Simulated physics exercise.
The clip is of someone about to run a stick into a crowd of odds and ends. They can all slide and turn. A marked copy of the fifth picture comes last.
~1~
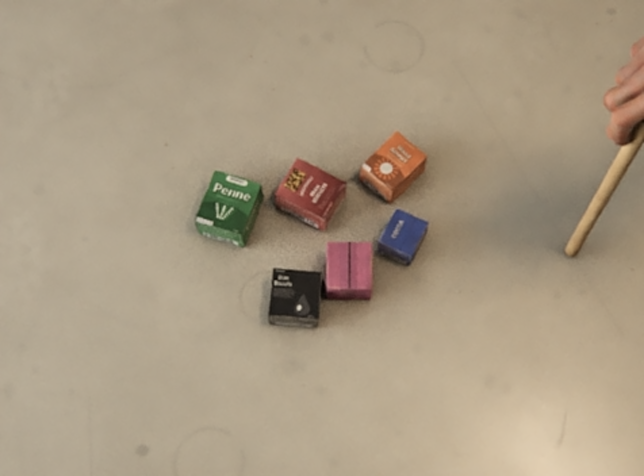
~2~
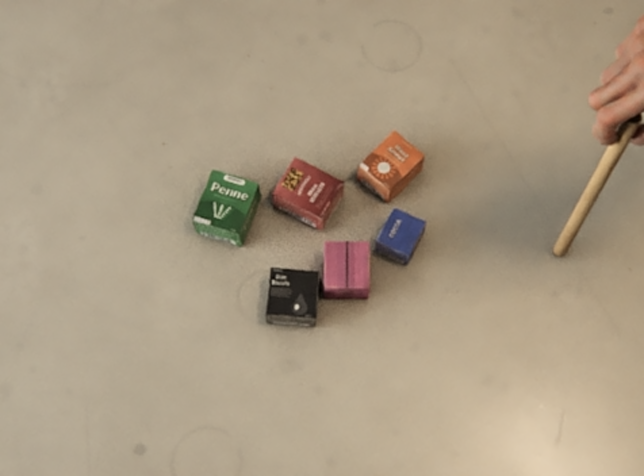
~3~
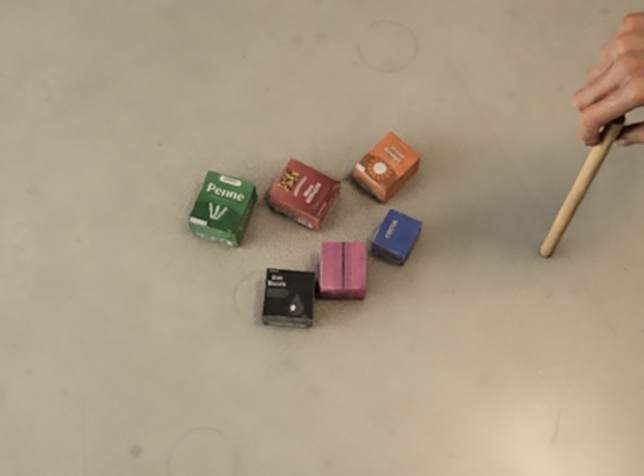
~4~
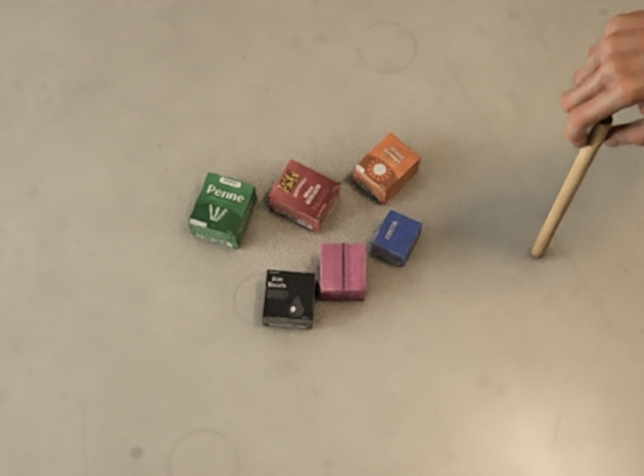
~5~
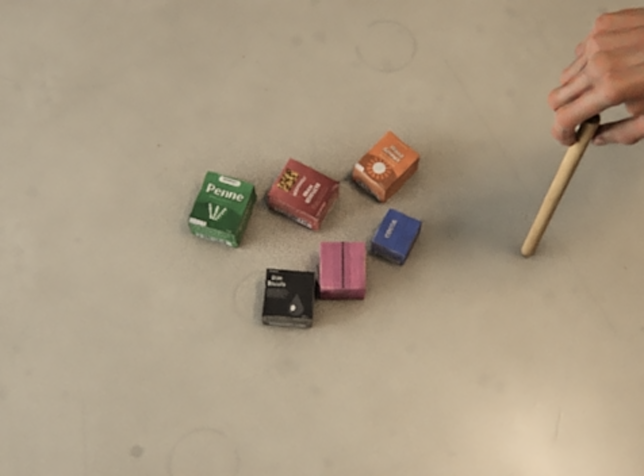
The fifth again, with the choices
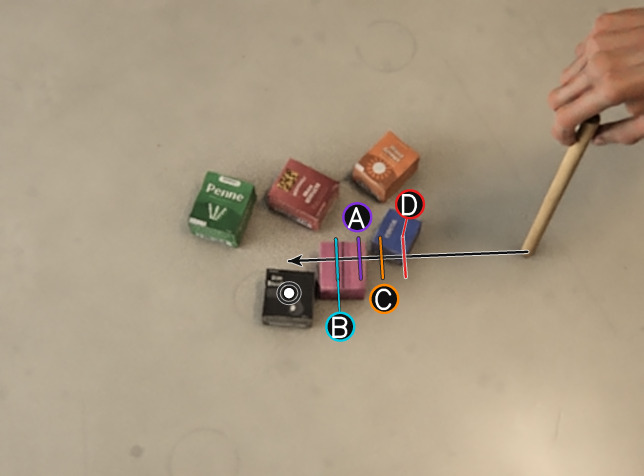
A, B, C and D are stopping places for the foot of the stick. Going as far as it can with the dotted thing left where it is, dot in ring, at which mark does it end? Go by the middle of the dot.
No farther than A.
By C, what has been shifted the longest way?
The blue packet.
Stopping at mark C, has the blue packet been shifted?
By then, yes.
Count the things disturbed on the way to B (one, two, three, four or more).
In all, three.
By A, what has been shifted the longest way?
The blue packet.
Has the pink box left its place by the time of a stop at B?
Yes.
On the copy, A at (360, 259); B at (337, 259); C at (382, 257); D at (405, 257); the arrow from (528, 252) to (288, 261); the white dot at (290, 293).
On A. First, foot of the stick (465, 255).
Then, foot of the stick (404, 258); blue packet (388, 234).
Finally, foot of the stick (360, 259); blue packet (377, 226); pink box (335, 273); the dot is still in its ring.
By contrast, B shifts the dotted thing to (275, 306); C keeps the dot in but is short; D keeps the dot in but is short.
